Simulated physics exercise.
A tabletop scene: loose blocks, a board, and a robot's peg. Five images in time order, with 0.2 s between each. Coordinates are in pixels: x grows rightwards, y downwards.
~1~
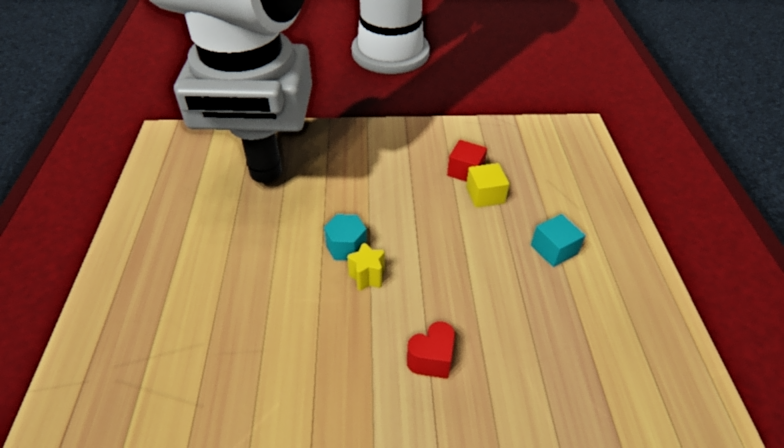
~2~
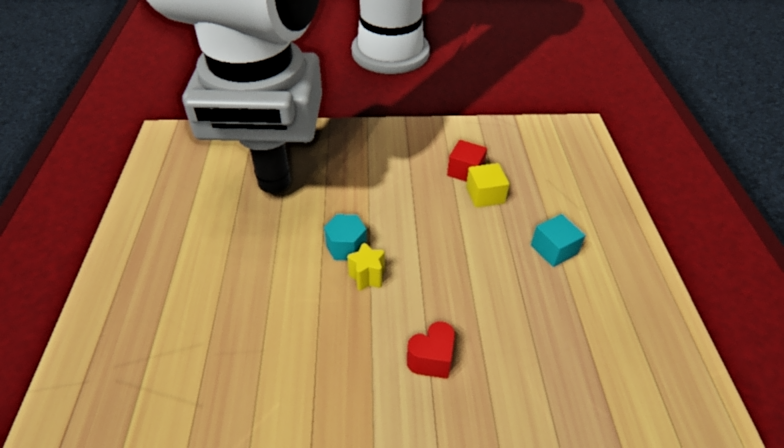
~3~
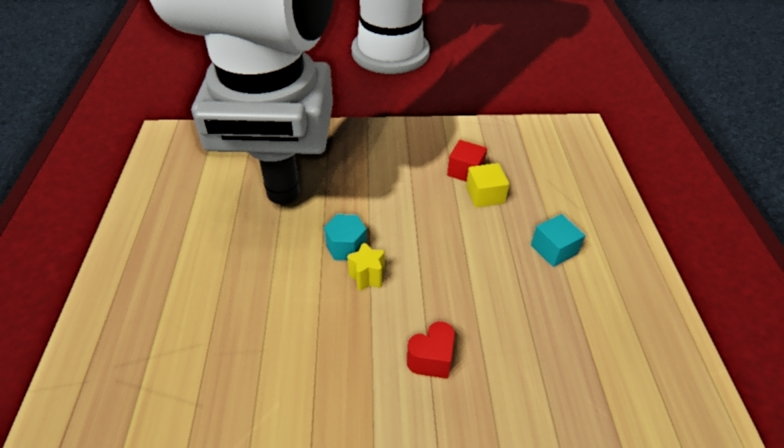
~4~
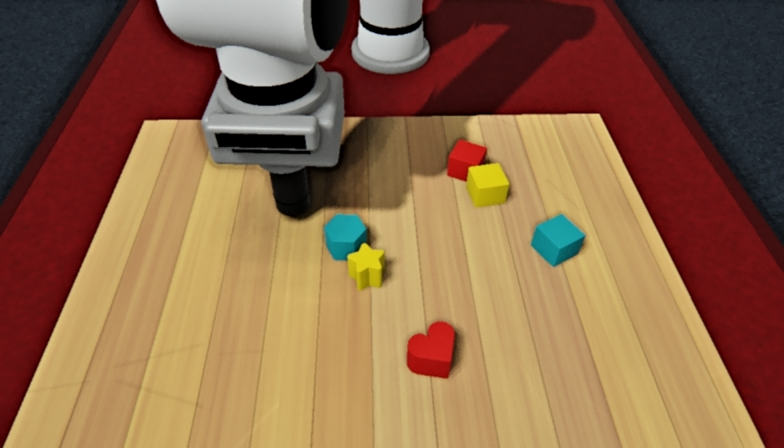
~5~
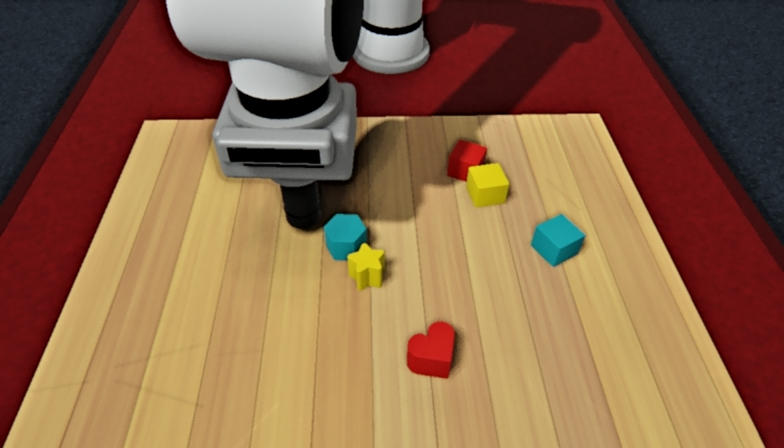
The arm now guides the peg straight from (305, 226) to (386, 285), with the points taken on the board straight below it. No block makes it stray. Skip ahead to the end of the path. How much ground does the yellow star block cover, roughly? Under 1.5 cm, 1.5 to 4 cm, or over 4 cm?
The move is long, over 4 cm.
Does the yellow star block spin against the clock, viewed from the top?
In short: No.
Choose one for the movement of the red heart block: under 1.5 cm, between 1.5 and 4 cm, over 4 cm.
Overall it shifts less than 1.5 cm.
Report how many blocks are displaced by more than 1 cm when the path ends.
The result: Two blocks.
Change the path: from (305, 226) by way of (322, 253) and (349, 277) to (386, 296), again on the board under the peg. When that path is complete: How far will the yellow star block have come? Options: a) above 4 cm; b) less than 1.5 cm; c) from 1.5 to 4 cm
Option a.
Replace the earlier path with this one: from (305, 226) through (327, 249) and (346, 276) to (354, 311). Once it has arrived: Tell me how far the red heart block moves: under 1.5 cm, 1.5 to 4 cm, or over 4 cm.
The displacement of the red heart block is below 1.5 cm.
The first path, step by step. One third of the way, peg at (329, 236); turquoise hexagon at (363, 234), turned 15° anticlockwise; yellow star block at (372, 260), turned 30° clockwise.
Two thirds of the way, peg at (357, 256); turquoise hexagon at (395, 247), turned 40° anticlockwise; yellow star block at (388, 274), turned 65° clockwise.
At the end, peg at (386, 277); turquoise hexagon at (425, 254), turned 75° anticlockwise; yellow star block at (404, 289), turned 90° clockwise; red heart block in place.
